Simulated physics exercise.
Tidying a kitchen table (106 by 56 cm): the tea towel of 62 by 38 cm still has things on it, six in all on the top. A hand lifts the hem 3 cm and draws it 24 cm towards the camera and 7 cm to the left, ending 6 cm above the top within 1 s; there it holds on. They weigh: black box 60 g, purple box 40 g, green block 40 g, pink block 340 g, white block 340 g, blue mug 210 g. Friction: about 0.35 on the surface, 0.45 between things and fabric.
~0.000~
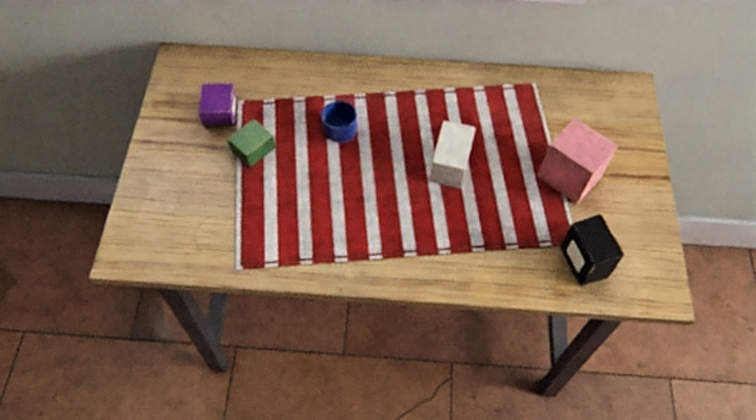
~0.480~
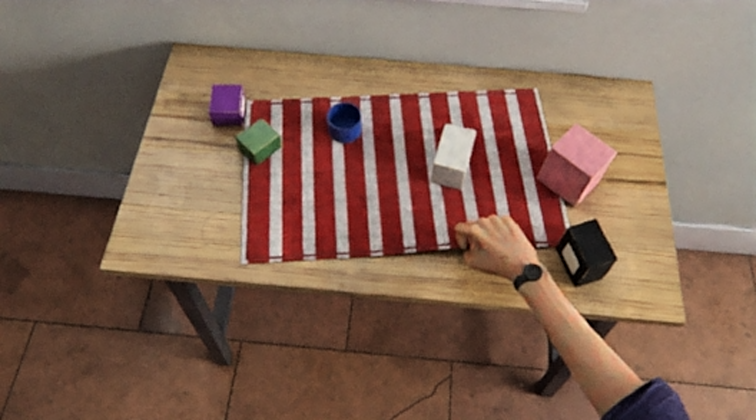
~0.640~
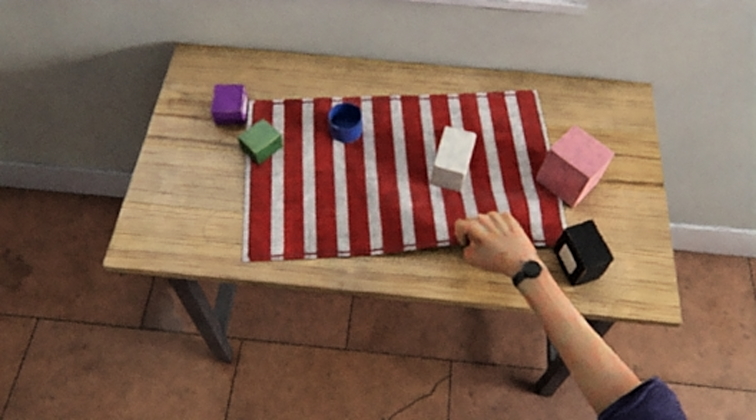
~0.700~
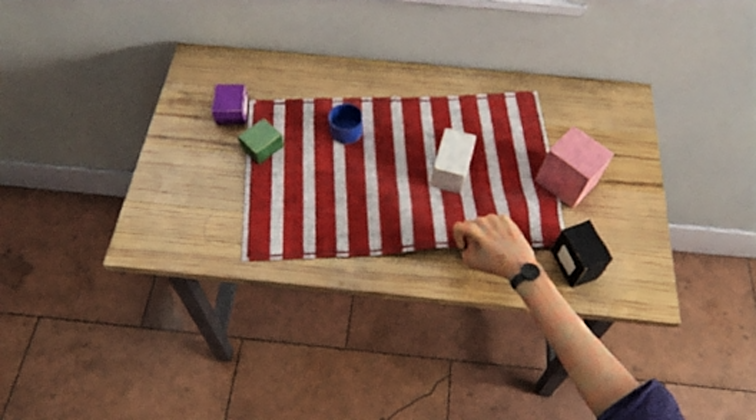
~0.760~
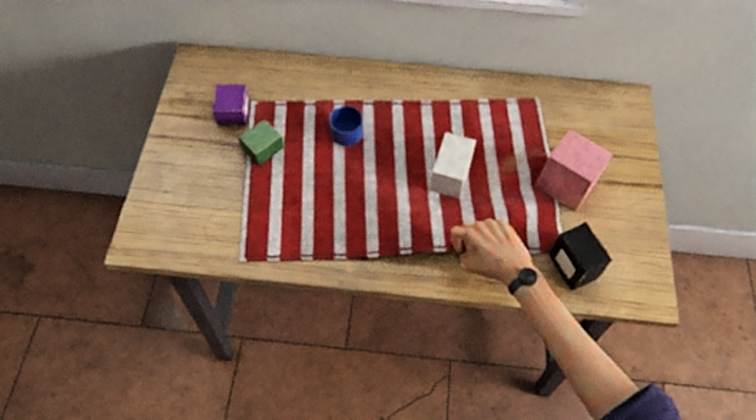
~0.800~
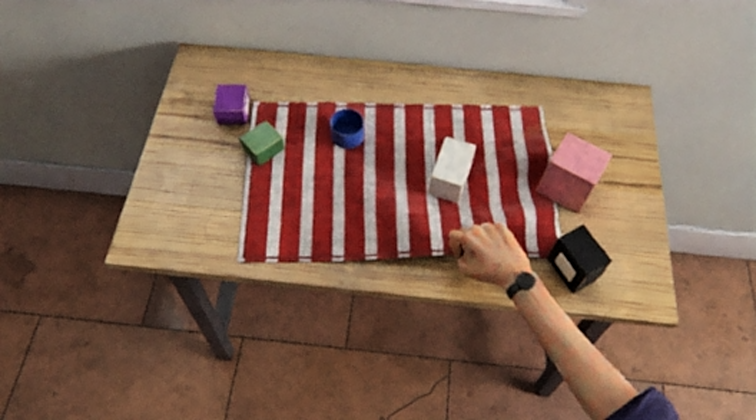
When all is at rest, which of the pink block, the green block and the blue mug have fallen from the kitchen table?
The pink block stays on, the green block stays on, the blue mug remains up there.
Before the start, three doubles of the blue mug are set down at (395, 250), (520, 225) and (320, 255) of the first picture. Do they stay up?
In turn: Drops off, goes over, falls off.
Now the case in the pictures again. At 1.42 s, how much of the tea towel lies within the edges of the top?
Some 70 per cent of it.
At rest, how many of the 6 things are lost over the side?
I count 0.
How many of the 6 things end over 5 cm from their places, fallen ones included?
That makes 4.
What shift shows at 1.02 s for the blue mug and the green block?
Blue mug 6 cm, green block 2 cm.
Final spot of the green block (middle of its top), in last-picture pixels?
Near (272, 181).
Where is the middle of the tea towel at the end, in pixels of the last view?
Around (390, 268).
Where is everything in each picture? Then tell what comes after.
Pink block (584, 145); green block (250, 137); blue mug (339, 114); tea towel corners (236, 269) (535, 83), in the first frame.
Tea towel corners (241, 264) (537, 89); grip (465, 248), in the second frame.
White block (455, 149); tea towel corners (243, 262) (536, 90); grip (465, 244), in the third frame.
Tea towel corners (242, 261) (536, 92); grip (463, 246), in the fourth frame.
Black box (586, 246); blue mug (346, 119); pink block (580, 155); tea towel corners (240, 261) (538, 99); grip (461, 251), in the fifth frame.
Pink block (580, 158); green block (261, 137); blue mug (347, 122); tea towel corners (238, 262) (542, 107); grip (459, 254), in the sixth frame.
After 1.0 s, 100 % of the tea towel is still over the top; blue mug 6 cm off its start, pink block 3 cm off its start, green block 3 cm off its start.
After 1.2 s, 85 % of the tea towel is still over the top; blue mug 12 cm off its start, green block 6 cm off its start, pink block 4 cm off its start.
After 1.4 s, 70 % of the tea towel is still over the top; blue mug 17 cm off its start at (359, 186), green block 10 cm off its start at (271, 174), pink block 4 cm off its start at (586, 171).
After 1.6 s, 65 % of the tea towel is still over the top; blue mug 20 cm off its start, green block 11 cm off its start, pink block 4 cm off its start.
After 3.2 s, 65 % of the tea towel is still over the top; blue mug 20 cm off its start at (360, 200), green block 11 cm off its start at (272, 181), pink block 4 cm off its start at (586, 171), white block 28 cm off its start at (444, 278).
